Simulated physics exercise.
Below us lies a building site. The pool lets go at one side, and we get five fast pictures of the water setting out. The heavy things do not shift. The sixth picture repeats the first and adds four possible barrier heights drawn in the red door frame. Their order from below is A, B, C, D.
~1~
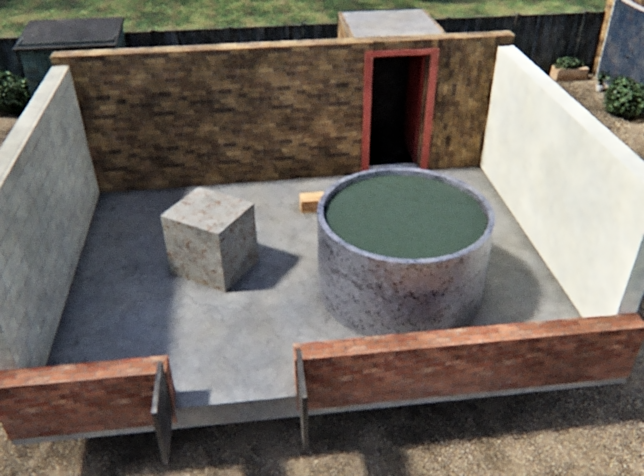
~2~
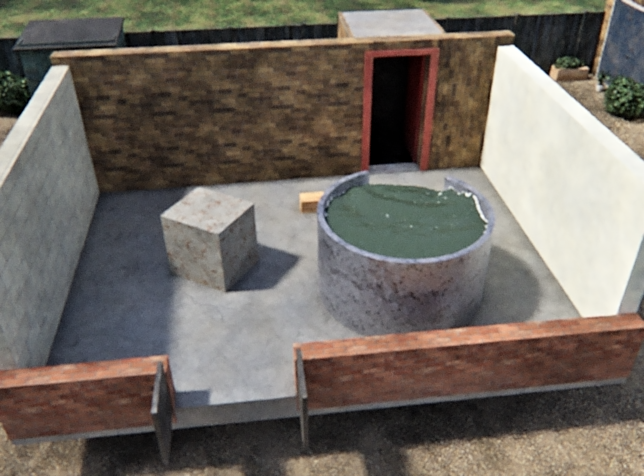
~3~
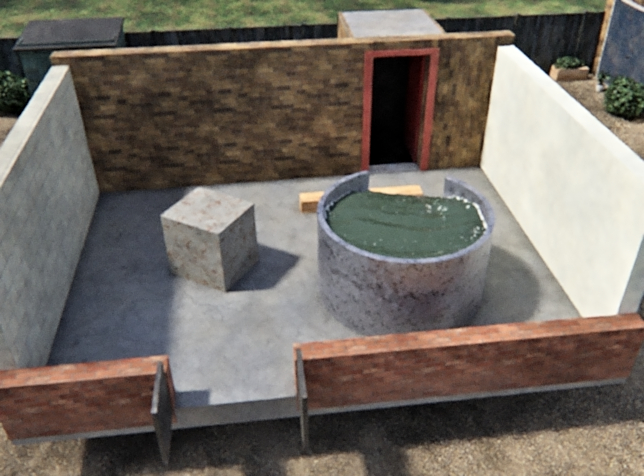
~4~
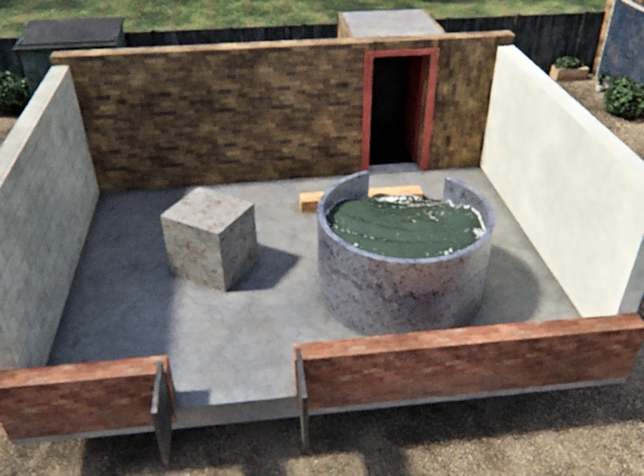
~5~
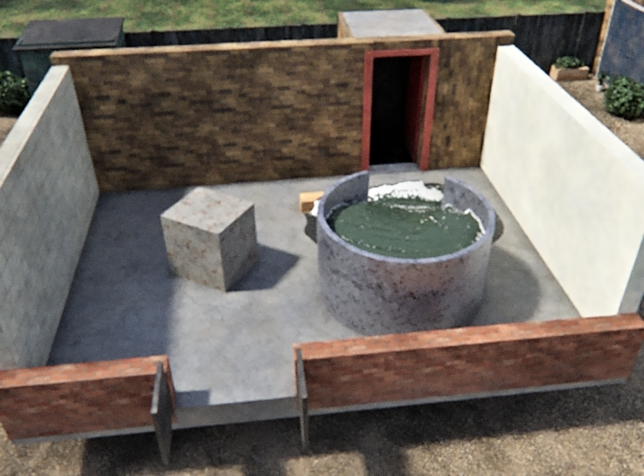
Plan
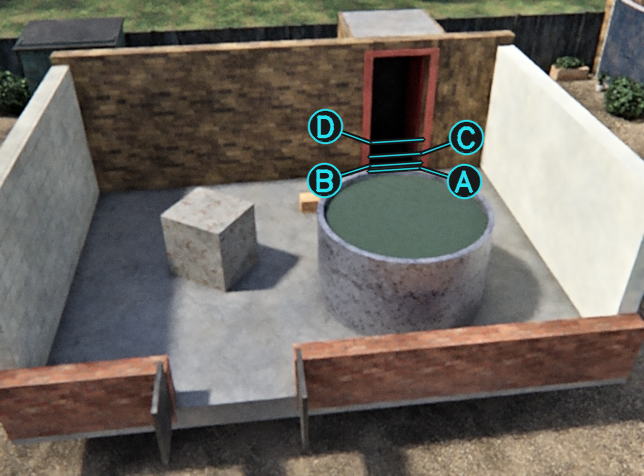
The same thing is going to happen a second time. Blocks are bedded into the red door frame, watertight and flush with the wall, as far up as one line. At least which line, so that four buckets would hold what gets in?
D.
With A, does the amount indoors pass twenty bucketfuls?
Yes, it does.
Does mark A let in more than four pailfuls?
Yes, that goes wrong.
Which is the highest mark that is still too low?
C it is.
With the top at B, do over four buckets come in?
Yes.
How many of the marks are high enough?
One of the four.
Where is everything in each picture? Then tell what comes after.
The first frame shows water in the pool at rest, its middle at (405, 215); foot of the red doorway at (394, 172); open gate at (231, 346).
In the second frame, water covers 1 % of the ground, its front hidden from here.
In the third frame, water covers 4 % of the ground, its front hidden from here.
In the fourth frame, water covers 8 % of the ground, its front hidden from here.
The fifth frame shows front seen at (493, 215), 14 % of the ground wet.
On the marked copy, A at (394, 169); B at (395, 164); C at (395, 155); D at (396, 141); from the bottom up A, B, C, D.
With A, dozens of bucketfuls pour in.
With B, dozens of bucketfuls pour in.
With C, about 9 bucketfuls get in.
With D, nothing gets over.
